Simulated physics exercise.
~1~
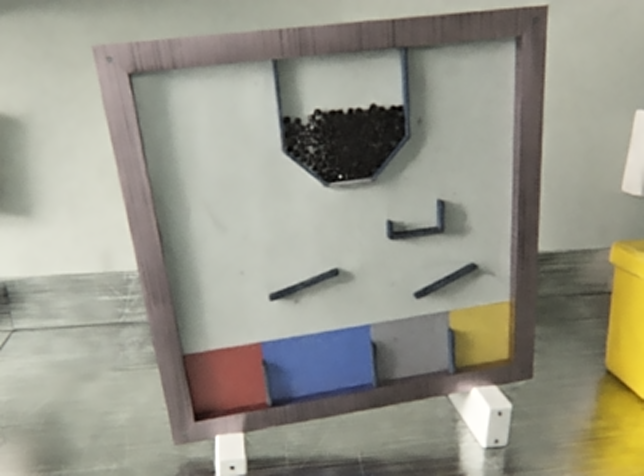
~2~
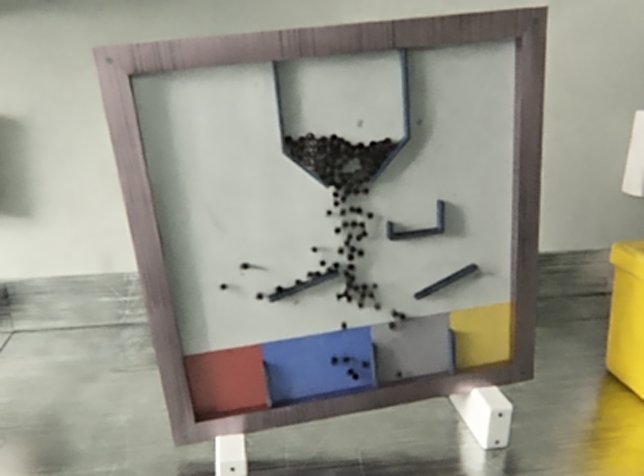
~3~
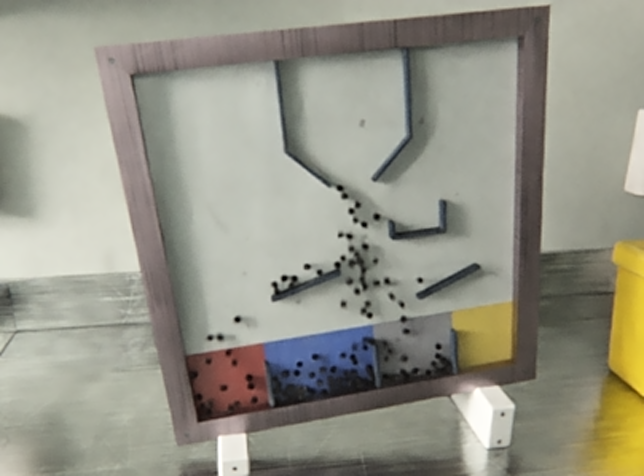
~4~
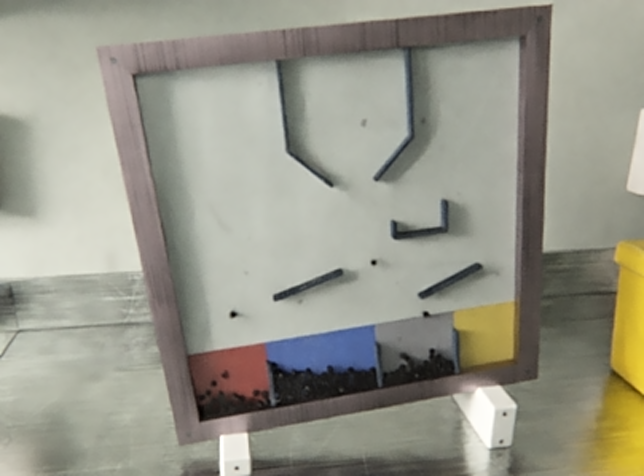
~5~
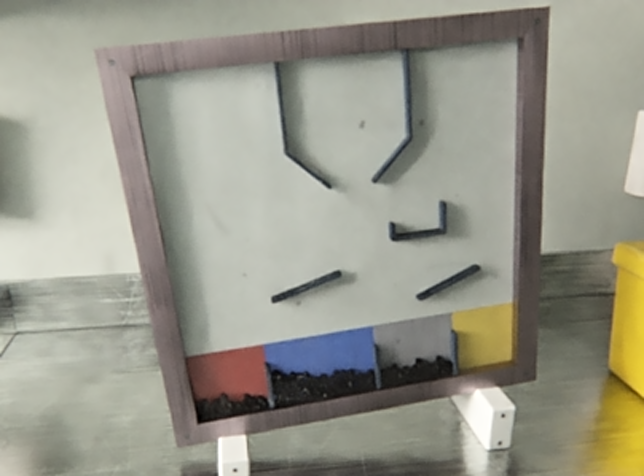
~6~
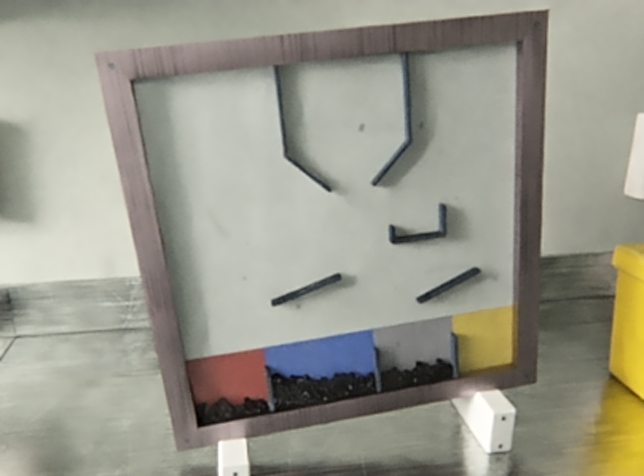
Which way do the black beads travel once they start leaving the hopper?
The black beads move down, falling from the hopper past the bars and into the bins at the bottom of the case.
